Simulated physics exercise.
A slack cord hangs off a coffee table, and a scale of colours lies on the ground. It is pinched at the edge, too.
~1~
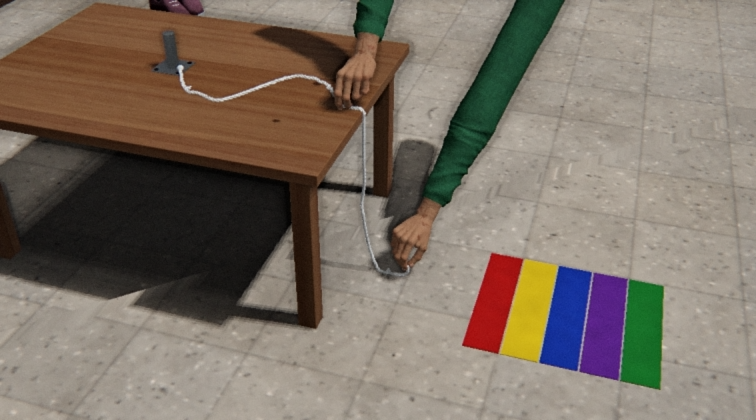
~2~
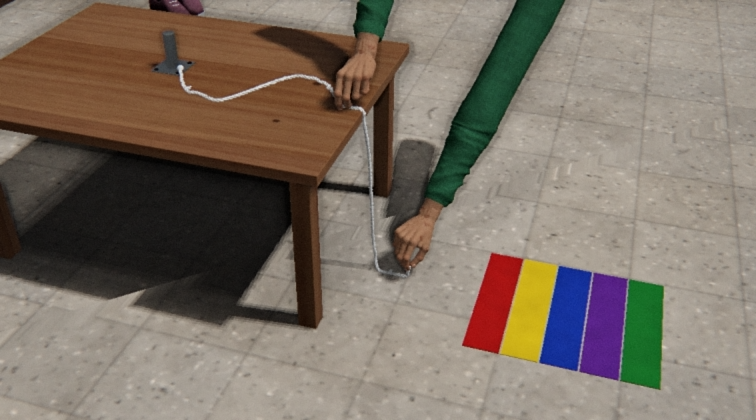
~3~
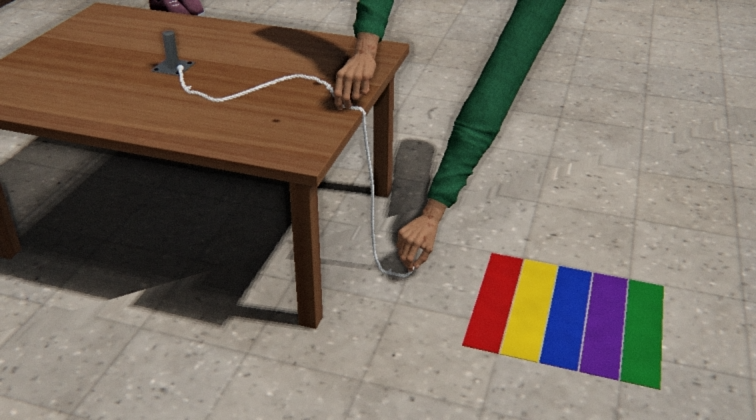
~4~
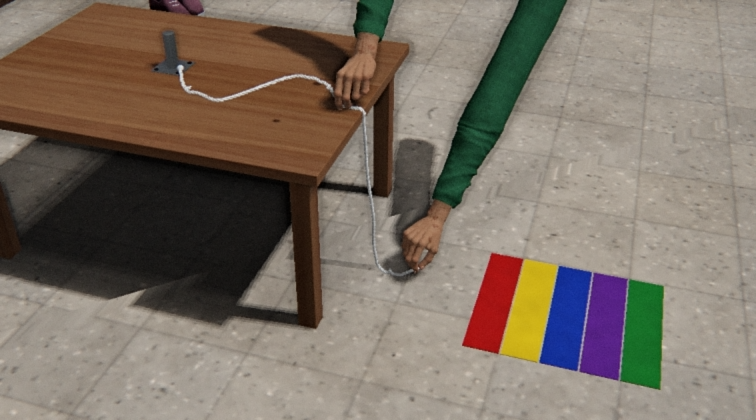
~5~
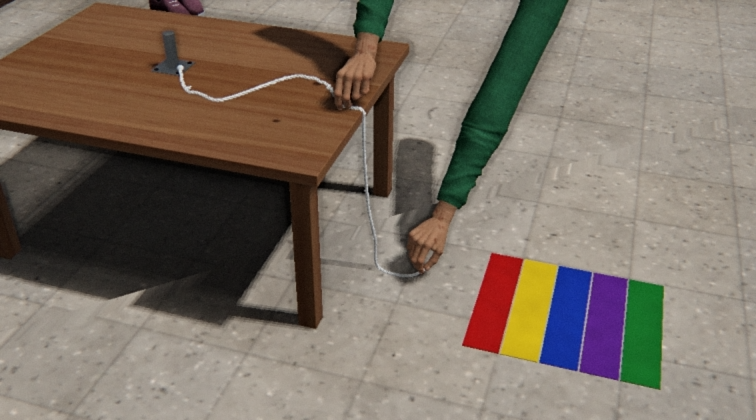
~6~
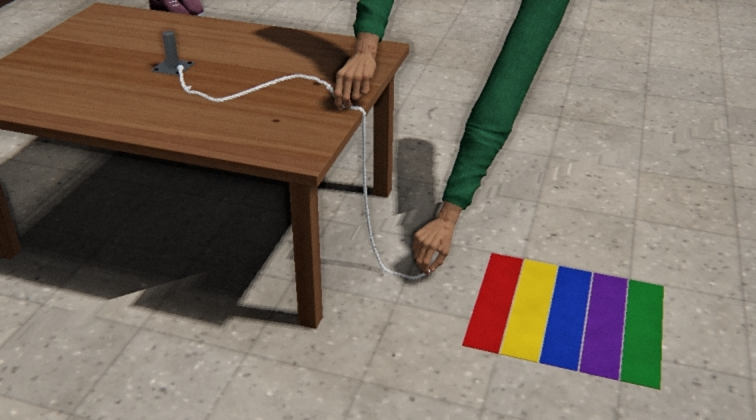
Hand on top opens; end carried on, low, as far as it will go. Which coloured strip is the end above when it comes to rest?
The green one.
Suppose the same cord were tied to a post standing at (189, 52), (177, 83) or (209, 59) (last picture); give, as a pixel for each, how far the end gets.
Try by try, around (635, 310), (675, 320) and (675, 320).
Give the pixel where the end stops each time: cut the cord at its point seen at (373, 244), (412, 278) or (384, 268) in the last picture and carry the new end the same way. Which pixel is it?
Case by case: Close to (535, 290), (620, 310) and (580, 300).
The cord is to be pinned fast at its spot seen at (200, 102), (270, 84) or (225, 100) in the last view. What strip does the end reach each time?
The colour under the end would be purple in the first try, blue in the second and purple in the third.
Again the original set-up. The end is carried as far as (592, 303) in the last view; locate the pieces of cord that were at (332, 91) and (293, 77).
(381, 148) for the first, (346, 105) for the second.
A little later, end near (592, 303); over purple.
Next, end near (628, 310); over green.
When it is tight, end near (649, 315); over green. Over green.
